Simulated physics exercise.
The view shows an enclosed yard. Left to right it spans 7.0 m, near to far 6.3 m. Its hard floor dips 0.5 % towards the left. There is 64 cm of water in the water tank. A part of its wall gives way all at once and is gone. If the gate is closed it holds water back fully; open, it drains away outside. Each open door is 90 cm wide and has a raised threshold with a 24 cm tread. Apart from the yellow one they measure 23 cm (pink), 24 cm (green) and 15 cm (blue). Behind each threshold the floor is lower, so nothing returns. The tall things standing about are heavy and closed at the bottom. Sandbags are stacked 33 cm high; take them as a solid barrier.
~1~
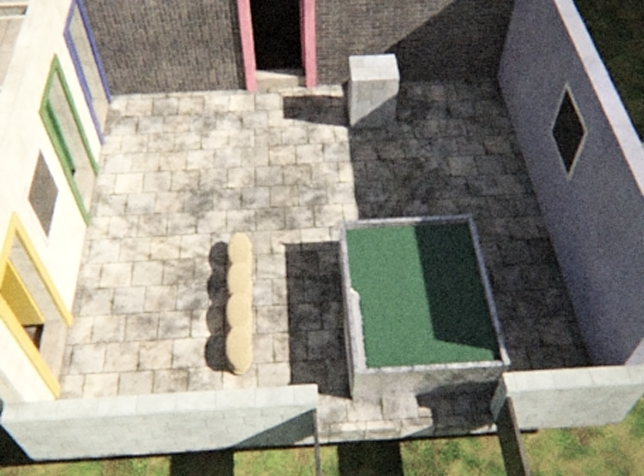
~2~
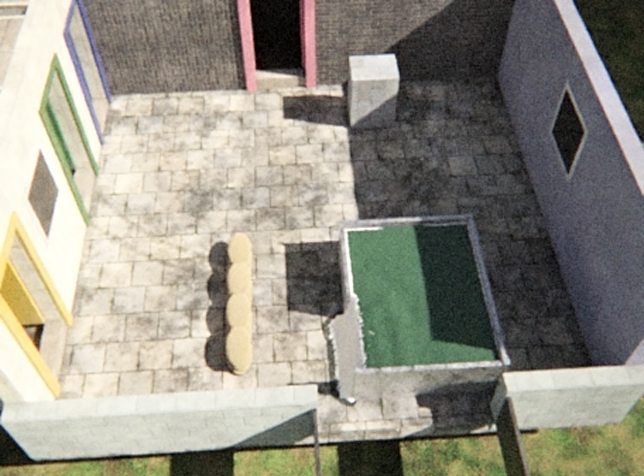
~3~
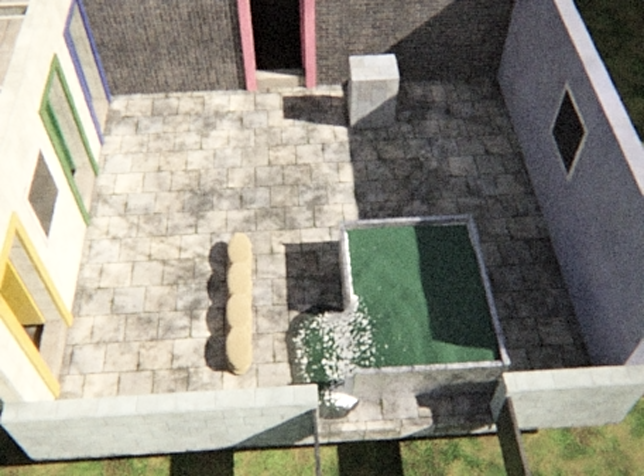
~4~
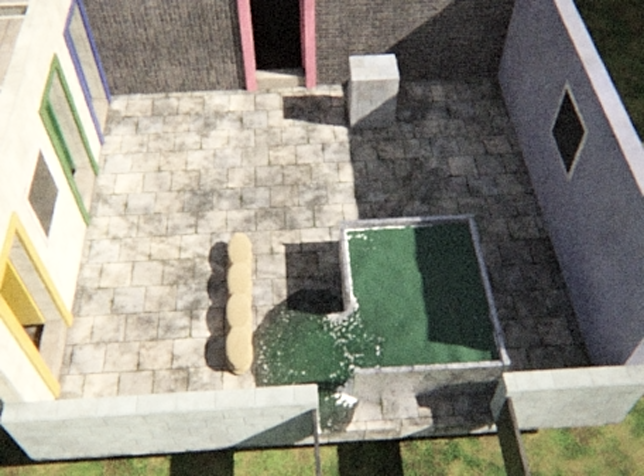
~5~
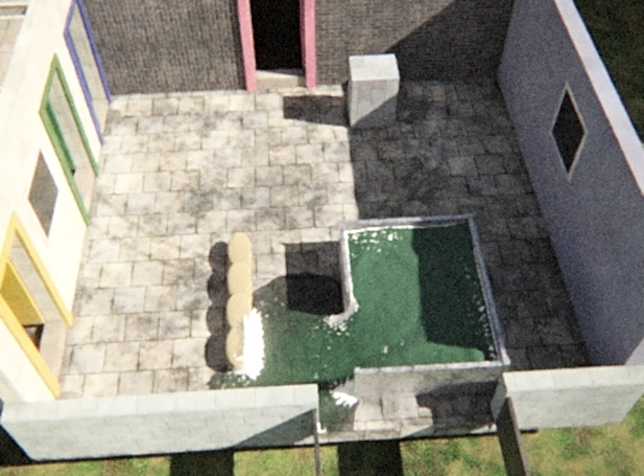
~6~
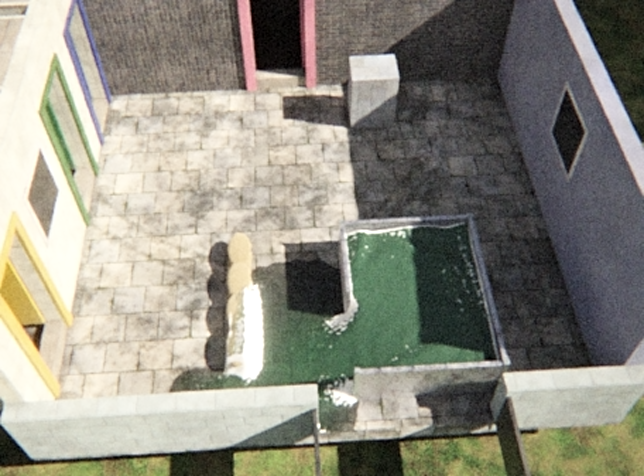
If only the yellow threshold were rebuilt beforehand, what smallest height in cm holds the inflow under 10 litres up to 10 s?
At least 26 cm or so.
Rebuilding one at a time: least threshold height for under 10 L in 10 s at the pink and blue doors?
About 9.0 cm at pink and 10.5 cm at blue.
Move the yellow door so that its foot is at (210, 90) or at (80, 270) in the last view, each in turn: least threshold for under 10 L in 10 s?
Roughly 11.0 and 7.5 cm.
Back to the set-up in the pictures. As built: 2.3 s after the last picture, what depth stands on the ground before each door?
Depths in cm: Pink 2, green 4, blue 0, yellow 26.
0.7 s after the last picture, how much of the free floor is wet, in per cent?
Near 15 per cent is wet.
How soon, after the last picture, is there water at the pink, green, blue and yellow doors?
Arrival: Pink 2.2 s, green 1.8 s, blue 2.6 s, yellow 0.9 s.
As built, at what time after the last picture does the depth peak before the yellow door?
Around 1.6 s.
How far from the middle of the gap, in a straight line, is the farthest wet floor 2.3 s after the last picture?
Roughly 5.6 m.
Then, 0.7 s after the last picture water covers 15 % of the floor, deepest (43 cm) near (253, 354); it has not reached the yellow door.
Then, 2.3 s after the last picture water covers 50 % of the floor, deepest (29 cm) near (253, 366); 26 cm at the yellow door, 23 litres in over its 21 cm threshold.
Then, 9.3 s after the last picture water covers 85 % of the floor, deepest (10 cm) near (93, 193); 7 cm at the yellow door, 30 litres in over its 21 cm threshold.
At the yellow door as built, the water peaked near 29 cm, 1.5 s after the last picture.
With a threshold of 23 cm, 19 litres would have come in within the 10 s; with 31 cm, 1 litre. So under 10 litres takes about 26 cm.
